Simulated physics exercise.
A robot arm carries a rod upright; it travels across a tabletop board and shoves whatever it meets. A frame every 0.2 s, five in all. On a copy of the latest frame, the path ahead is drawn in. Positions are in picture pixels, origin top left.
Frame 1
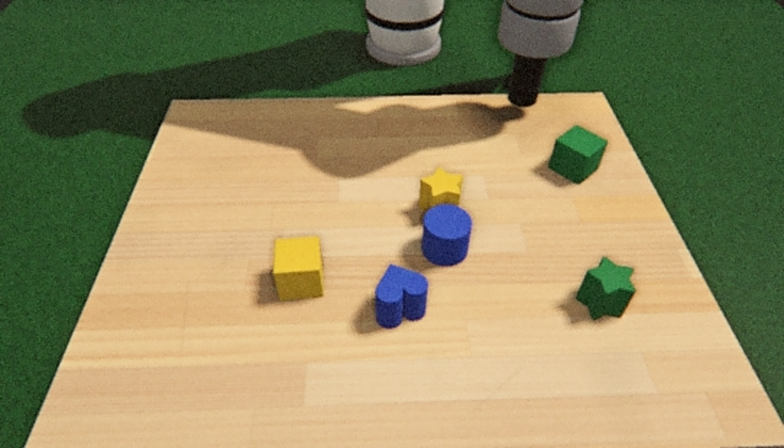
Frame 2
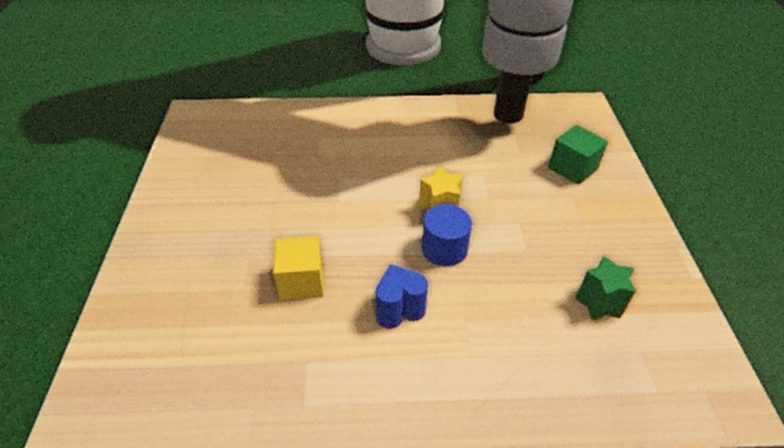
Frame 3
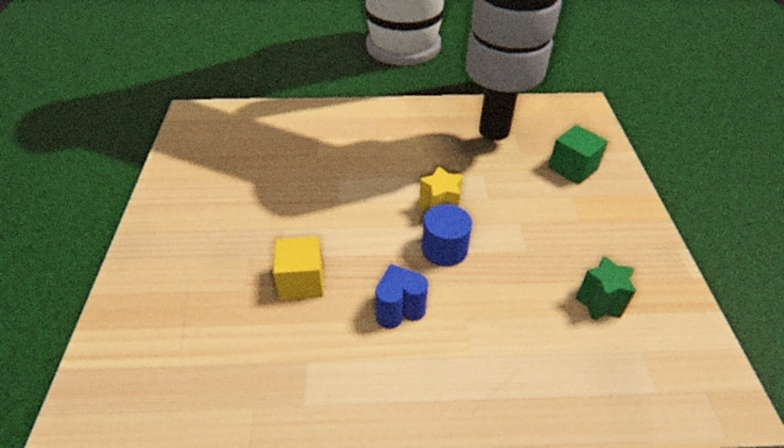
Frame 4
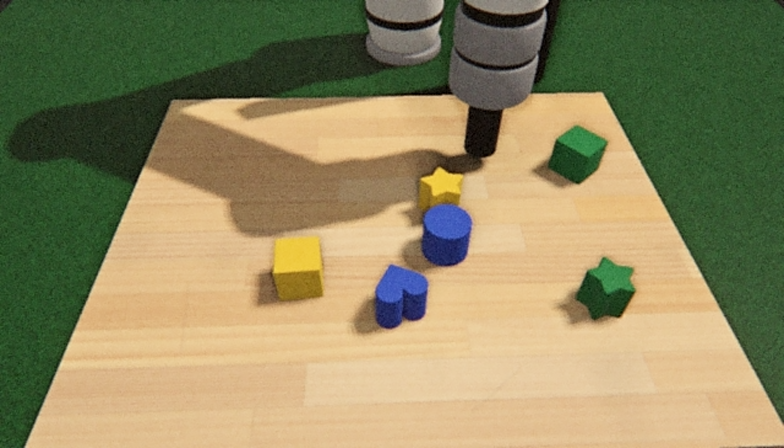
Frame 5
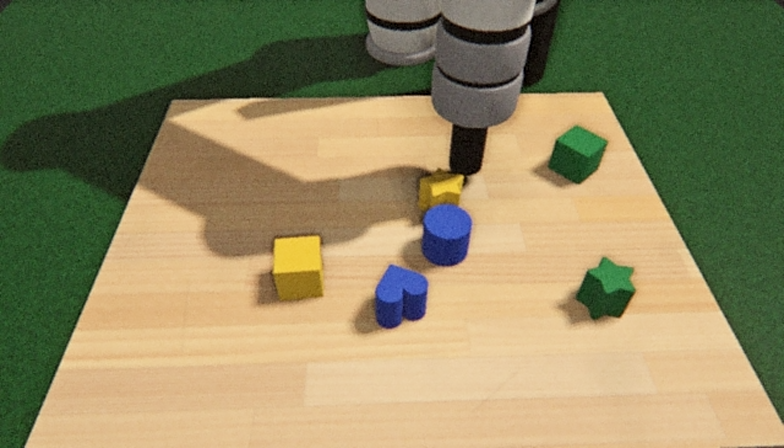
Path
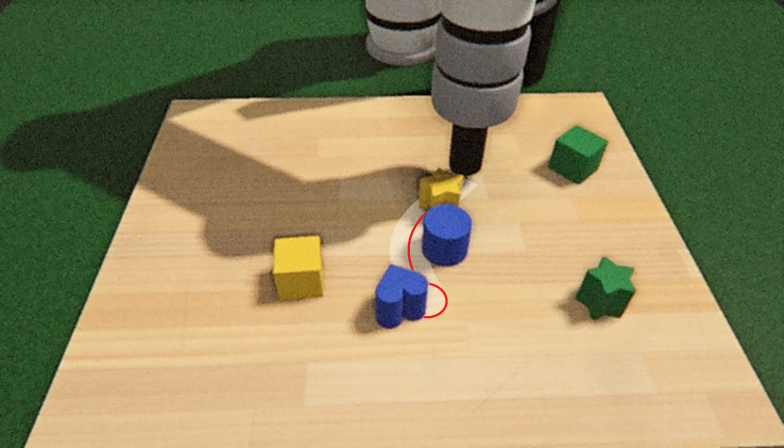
A pale wooden board on a green surface is seen from above at an angle by a still camera. A yellow cube sits left, a yellow star, blue cylinder and blue heart near the middle, and a green cube and green star on the right. From the top right, a grey robotic arm with a black rod moves steadily down and left toward the viewer, its shadow shifting left, while the blocks stay still.
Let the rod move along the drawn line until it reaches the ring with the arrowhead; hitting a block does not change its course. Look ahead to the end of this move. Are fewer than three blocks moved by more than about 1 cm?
No - that is not the case.
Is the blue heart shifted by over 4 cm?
Yes, it checks out.
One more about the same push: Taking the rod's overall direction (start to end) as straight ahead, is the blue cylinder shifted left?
Short answer: Yes.
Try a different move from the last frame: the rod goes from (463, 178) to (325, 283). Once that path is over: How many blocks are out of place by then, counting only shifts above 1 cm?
I'd put the number at three or more.
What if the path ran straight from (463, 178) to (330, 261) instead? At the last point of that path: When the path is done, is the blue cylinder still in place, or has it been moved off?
The blue cylinder changes place.
The line goes from (463, 178) via (430, 208) and (409, 249), ending at (426, 300).
On the path given first. One third of the way, rod (431, 197); yellow star (426, 204), turned 20° anticlockwise; blue cylinder (447, 231).
Two thirds of the way, rod (409, 238); blue heart (399, 286); yellow star (405, 249), turned 20° anticlockwise; blue cylinder (451, 271).
At the end, rod (427, 288); blue heart (383, 329), turned 20° anticlockwise; yellow star (399, 294), turned 20° clockwise; blue cylinder (472, 294).
